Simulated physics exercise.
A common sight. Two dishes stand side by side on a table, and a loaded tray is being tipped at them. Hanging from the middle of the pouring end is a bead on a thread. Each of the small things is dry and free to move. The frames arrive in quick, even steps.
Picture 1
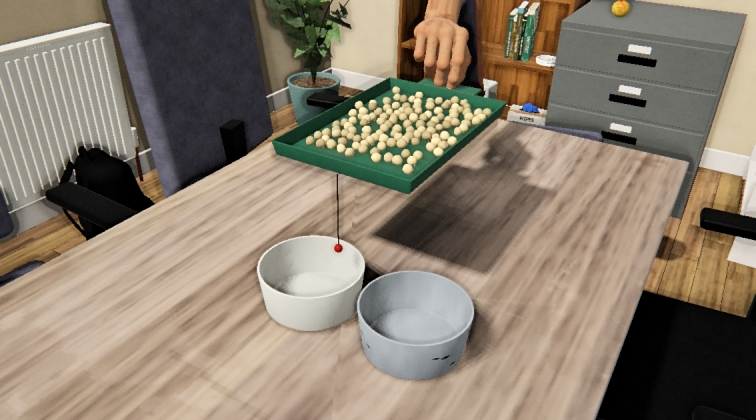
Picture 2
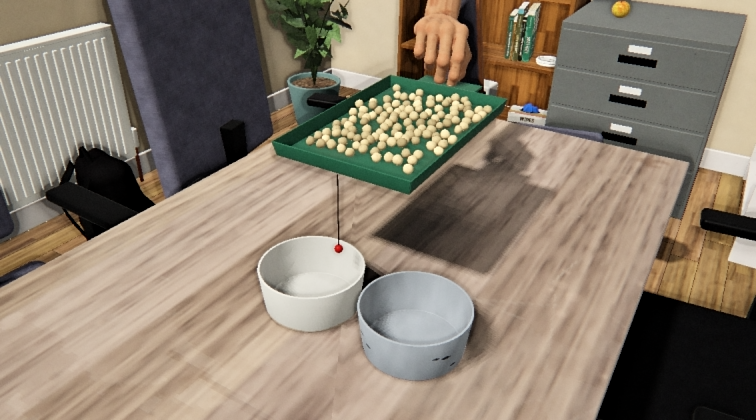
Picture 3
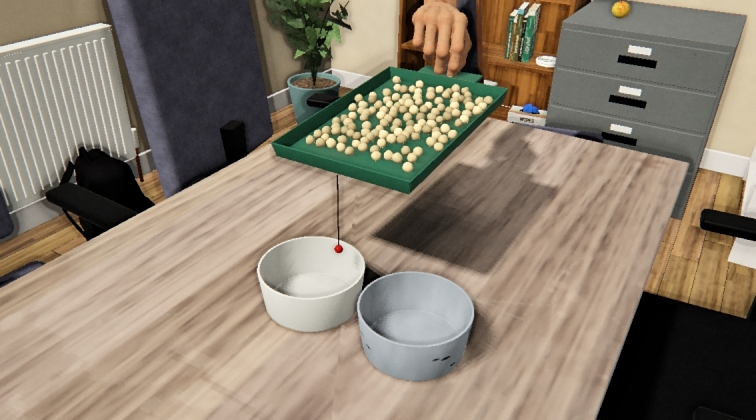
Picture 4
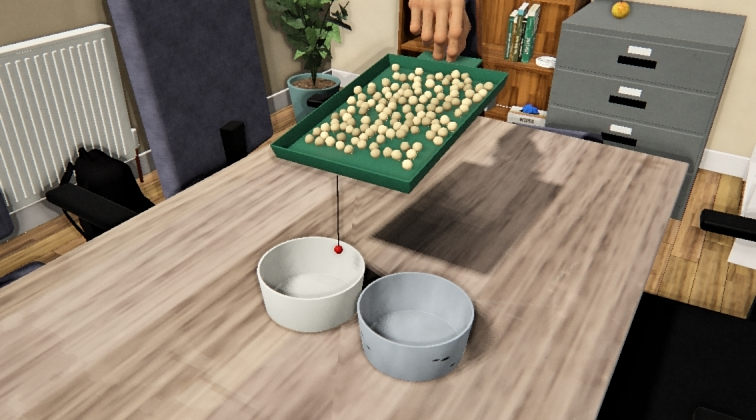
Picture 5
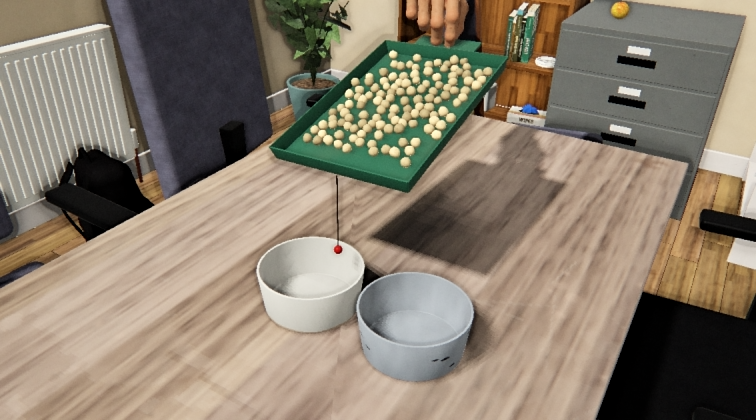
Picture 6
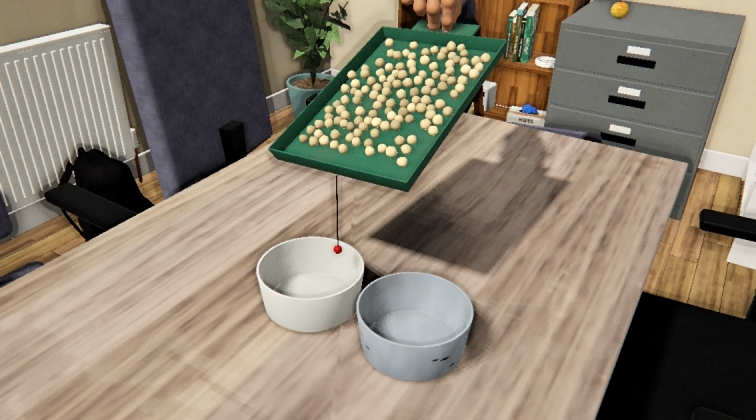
A hand raised the back of a green tray of small, round, cream-coloured nuts, tilting it steadily toward a white bowl and a grey one while the red bead below its front edge barely moved.
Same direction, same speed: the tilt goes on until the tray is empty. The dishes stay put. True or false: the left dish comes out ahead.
True.
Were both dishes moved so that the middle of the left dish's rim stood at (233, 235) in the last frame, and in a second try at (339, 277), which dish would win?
For the first place, the dish on the right side; for the second, the dish on the left side.
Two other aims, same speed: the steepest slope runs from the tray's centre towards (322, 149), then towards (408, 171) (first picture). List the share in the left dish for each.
Close to 50 percent first and close to 0 percent second.
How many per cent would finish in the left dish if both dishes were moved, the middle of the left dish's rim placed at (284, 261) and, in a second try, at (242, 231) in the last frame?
You'd get 70 in a hundred first and 10 in a hundred after that.
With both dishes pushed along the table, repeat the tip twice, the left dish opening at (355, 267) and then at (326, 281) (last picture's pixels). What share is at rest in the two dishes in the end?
Roughly 20% on the first try and 60% on the second.
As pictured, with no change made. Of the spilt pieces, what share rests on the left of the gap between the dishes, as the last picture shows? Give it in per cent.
Close to 100 %.
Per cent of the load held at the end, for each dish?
The left dish keeps near 60 in a hundred, the right dish near 0 in a hundred.
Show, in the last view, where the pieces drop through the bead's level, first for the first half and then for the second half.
I'd say close to (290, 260) at first and close to (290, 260) later on.
Soon after the last picture, tray tipped steeply; most on the tray; a stray few in the left dish; a stray few outside both; a small part in the air.
A little later, tray tipped past a quarter turn; about a third on the tray; about a quarter in the left dish; a small part outside both; about a third in the air.
Later still, tray tipped past a quarter turn; about two thirds in the left dish; about a third outside both.
At rest, tray tipped past a quarter turn; none in the right dish; about two thirds in the left dish; about a third outside both.
